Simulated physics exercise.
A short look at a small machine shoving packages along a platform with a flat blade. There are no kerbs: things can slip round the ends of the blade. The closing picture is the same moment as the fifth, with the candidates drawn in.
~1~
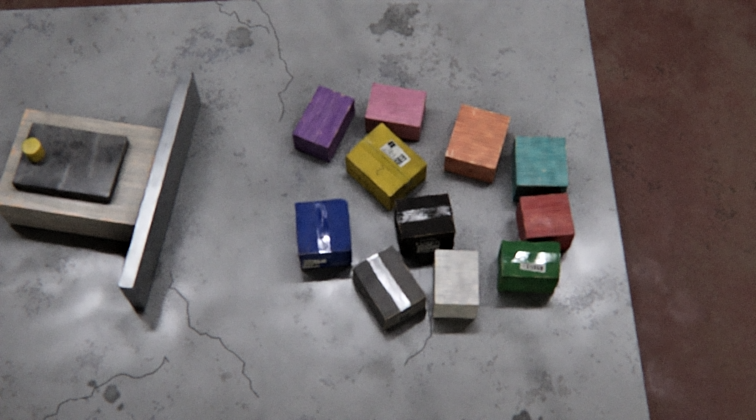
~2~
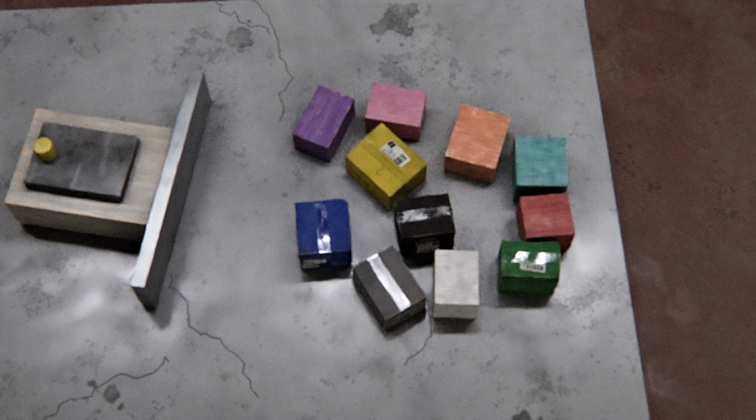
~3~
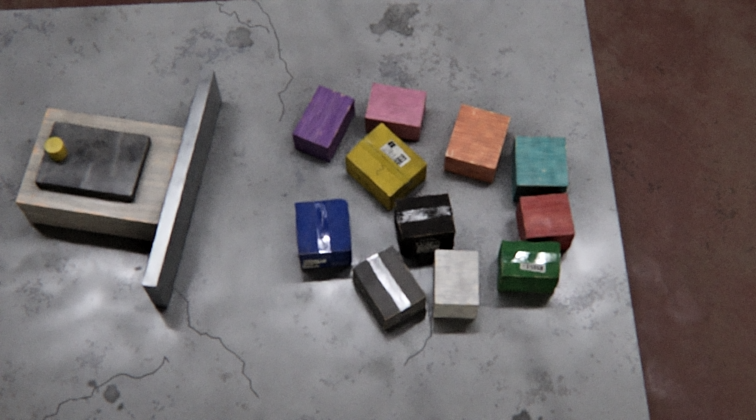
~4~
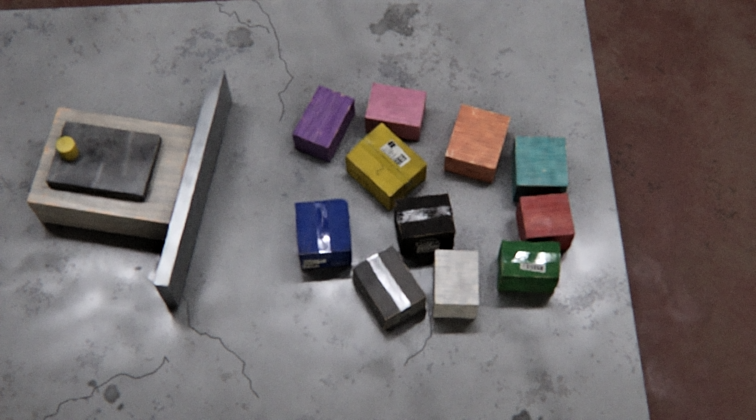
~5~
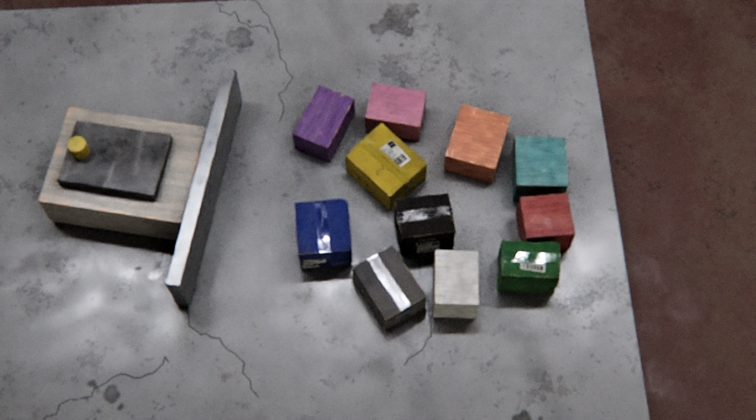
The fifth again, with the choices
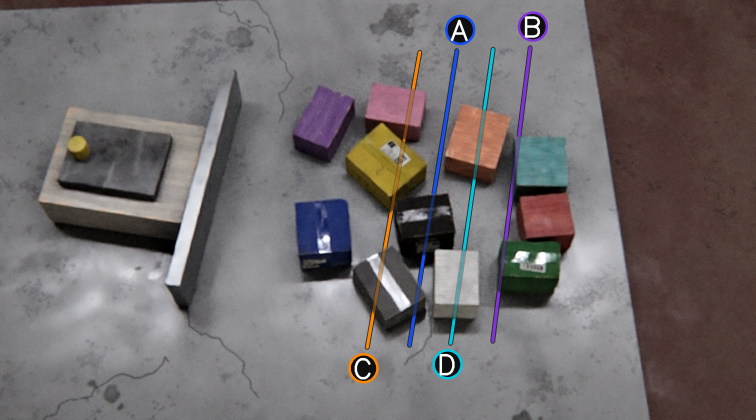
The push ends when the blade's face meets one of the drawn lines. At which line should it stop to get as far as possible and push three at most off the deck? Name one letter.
As far as mark B.
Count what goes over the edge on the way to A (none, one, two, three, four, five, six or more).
In all, none.
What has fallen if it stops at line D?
The turquoise crate goes over.
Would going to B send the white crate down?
By then, no.
On the marked copy, A at (435, 189); B at (513, 186); C at (395, 191); D at (473, 187).
Taking B. A third of the way, robot (234, 155); pink crate (407, 112); purple crate (357, 122).
Two thirds of the way, robot (347, 150); turquoise crate (588, 183); red crate (558, 229).
When it is over, robot (432, 146); red crate over the edge; turquoise crate over the edge; two fallen.
As for the rest, A is within the limit but short; C is within the limit but short; D is within the limit but short.
